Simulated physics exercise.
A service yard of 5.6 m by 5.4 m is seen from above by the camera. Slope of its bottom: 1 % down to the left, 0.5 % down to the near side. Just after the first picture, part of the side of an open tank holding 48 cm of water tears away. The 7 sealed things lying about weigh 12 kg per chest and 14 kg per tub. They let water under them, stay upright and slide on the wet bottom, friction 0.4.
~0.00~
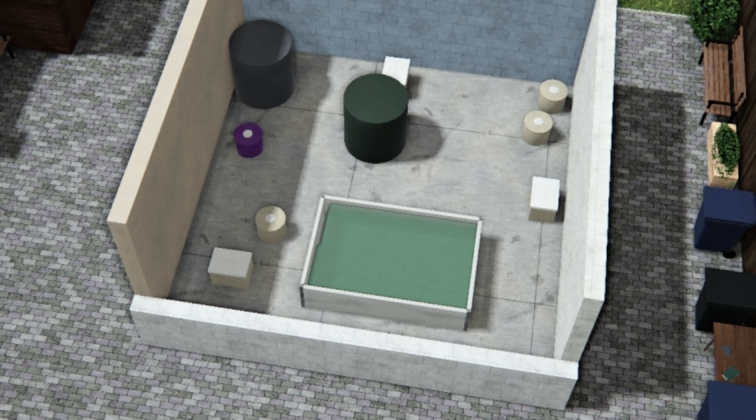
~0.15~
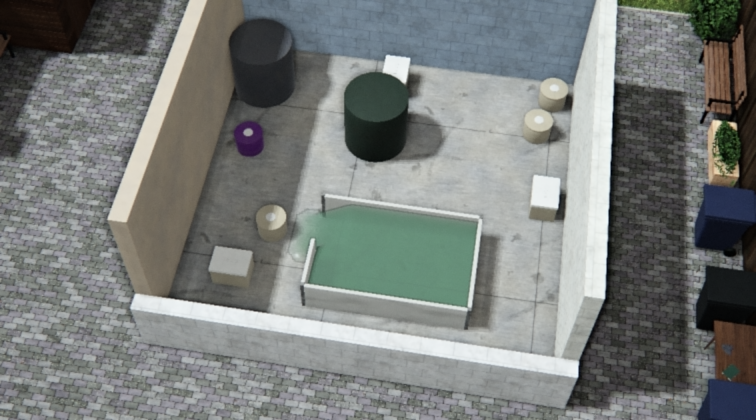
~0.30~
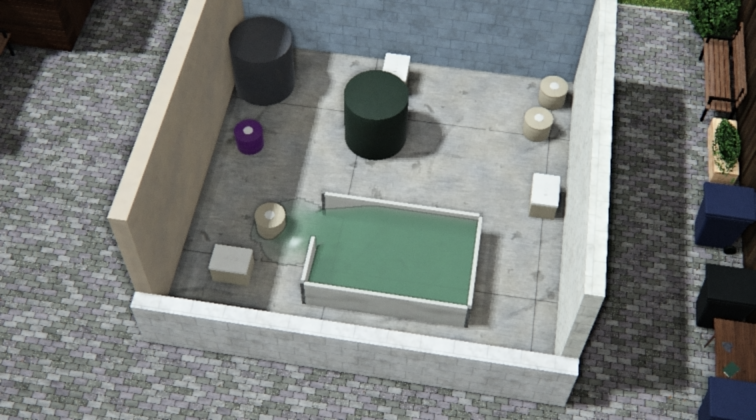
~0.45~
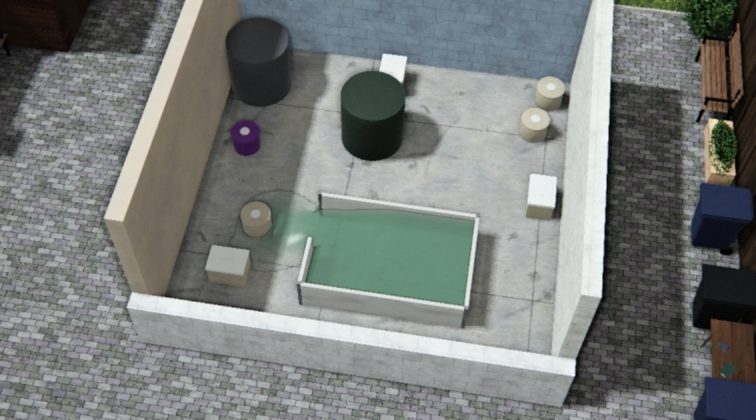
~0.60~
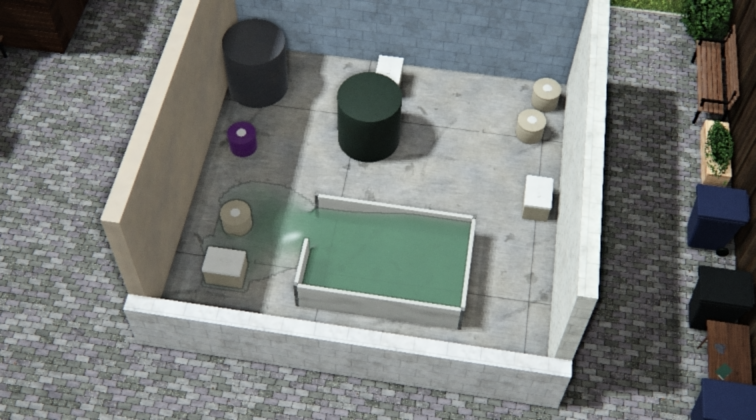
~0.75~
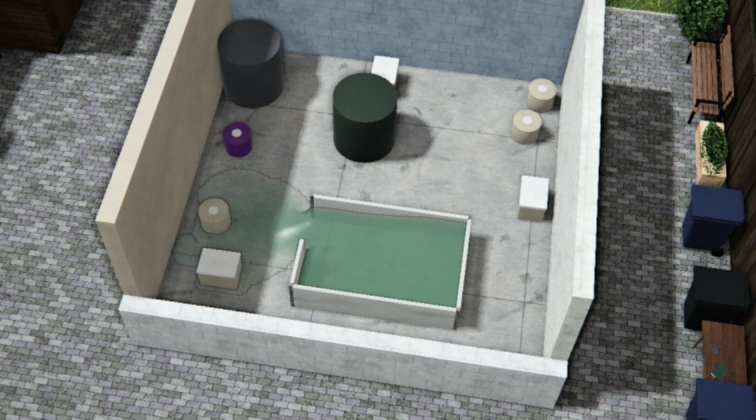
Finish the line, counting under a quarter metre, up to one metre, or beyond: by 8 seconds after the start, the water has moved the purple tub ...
It has moved it a long way.
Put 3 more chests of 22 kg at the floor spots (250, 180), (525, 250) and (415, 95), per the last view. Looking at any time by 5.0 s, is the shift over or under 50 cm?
Result, in listed order: Exceeded / not exceeded / not exceeded.
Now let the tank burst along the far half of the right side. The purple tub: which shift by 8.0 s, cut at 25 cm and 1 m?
My answer is that the purple tub remains put.
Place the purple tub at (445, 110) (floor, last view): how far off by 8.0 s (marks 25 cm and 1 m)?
Well, it rests almost unmoved.
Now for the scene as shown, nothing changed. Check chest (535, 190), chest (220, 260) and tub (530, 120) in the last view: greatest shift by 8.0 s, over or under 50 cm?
Within, beyond, within.
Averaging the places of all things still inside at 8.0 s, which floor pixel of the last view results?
The centre is close to (417, 173).
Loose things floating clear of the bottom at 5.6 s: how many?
Then: 2.
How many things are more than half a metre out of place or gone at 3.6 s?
By my tally, 3.
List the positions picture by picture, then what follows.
The purple tub at (248, 134), on the bottom; water covers 3.4 m2; 0 of 7 have shifted, in the first picture.
The purple tub at (248, 133) rests on the ground; 3.8 m2 under water; 0 of 7 have shifted, in the second picture.
The purple tub at (248, 131), on the bottom; 4.1 m2 under water; 0 of 7 have shifted, in the third picture.
The purple tub at (245, 131) rests on the ground; water covers 4.6 m2; 1 of 7 have shifted, in the fourth picture.
The purple tub at (242, 133), on the bottom; 5.3 m2 under water; 1 of 7 have shifted, in the fifth picture.
The purple tub at (237, 133), on the bottom; water covers 6.0 m2; 1 of 7 have shifted, in the sixth picture.
After 1.6 s the purple tub is near (235, 129), 0.1 m from its start, aground; 1 afloat.
After 3.6 s the purple tub is near (329, 102), 1.6 m from its start, aground; 0 afloat.
After 5.6 s the purple tub is near (358, 74), 2.3 m from its start, aground; 2 afloat.
After 8.0 s the purple tub is near (364, 69), 2.4 m from its start, aground; 1 afloat.
